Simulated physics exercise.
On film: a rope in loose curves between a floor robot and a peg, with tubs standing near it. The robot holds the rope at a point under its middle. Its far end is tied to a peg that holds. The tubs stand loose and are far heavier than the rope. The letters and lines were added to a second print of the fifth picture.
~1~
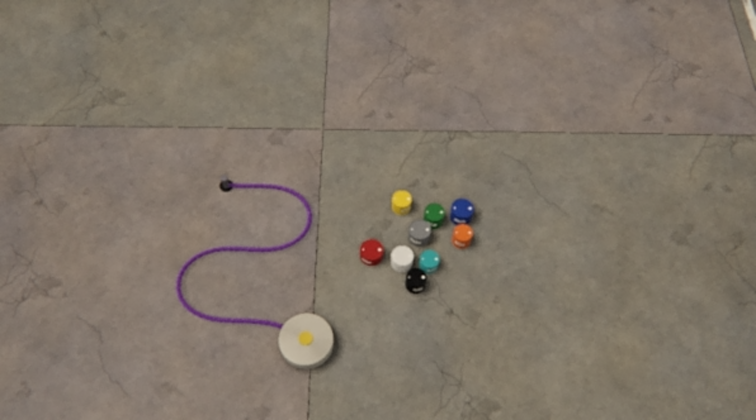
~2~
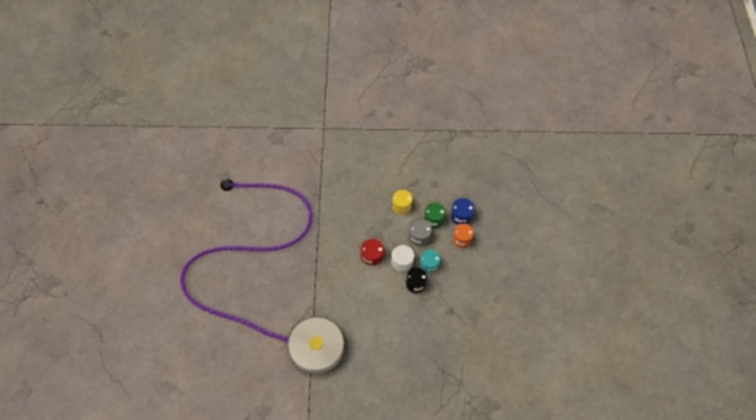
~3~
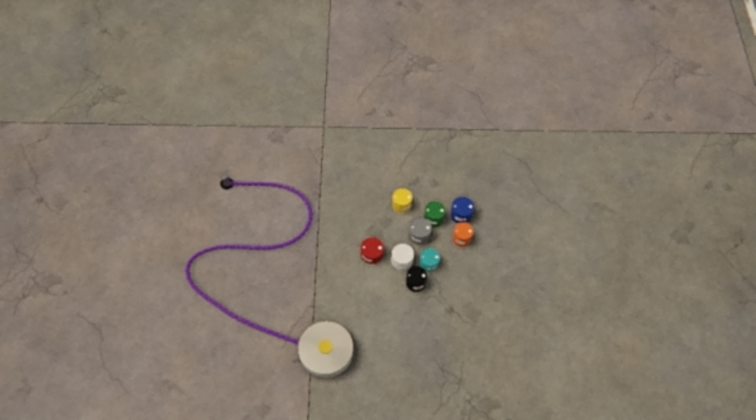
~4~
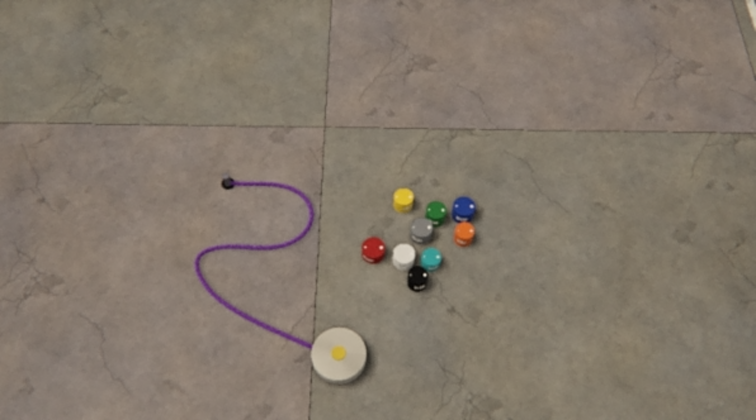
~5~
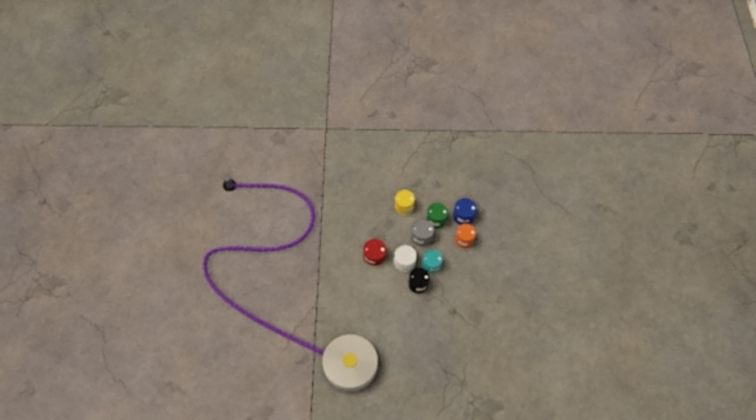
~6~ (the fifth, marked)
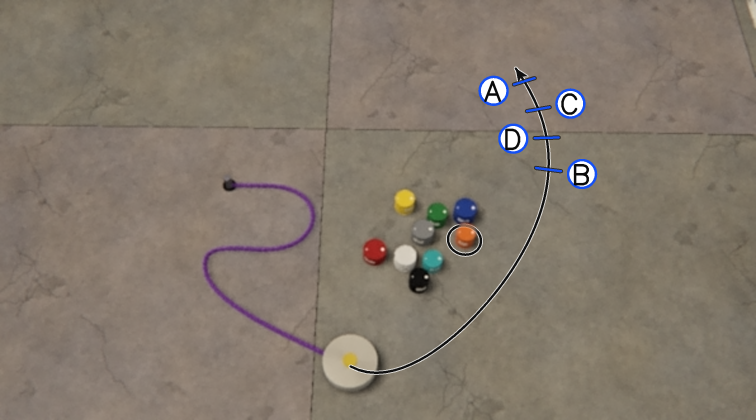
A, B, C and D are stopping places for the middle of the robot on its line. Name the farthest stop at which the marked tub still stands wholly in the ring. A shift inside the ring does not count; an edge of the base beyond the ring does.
All is well up to B.
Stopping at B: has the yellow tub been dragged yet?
By then, no.
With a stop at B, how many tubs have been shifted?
One.
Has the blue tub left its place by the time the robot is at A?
Yes.
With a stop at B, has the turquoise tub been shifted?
By then, no.
On the copy, A at (524, 81); B at (549, 170); C at (538, 109); D at (547, 138); the ring at (464, 240); the route from (350, 366) via (530, 239) to (516, 68).
On B. First, robot (461, 327); orange tub (465, 236).
Then, robot (527, 243); orange tub (465, 236).
Finally, robot (550, 165); orange tub (465, 236); black tub (419, 273); the orange tub is still in its ring.
By contrast, A drags the ringed tub to (443, 187); C drags the ringed tub to (449, 209); D drags the ringed tub to (453, 226).
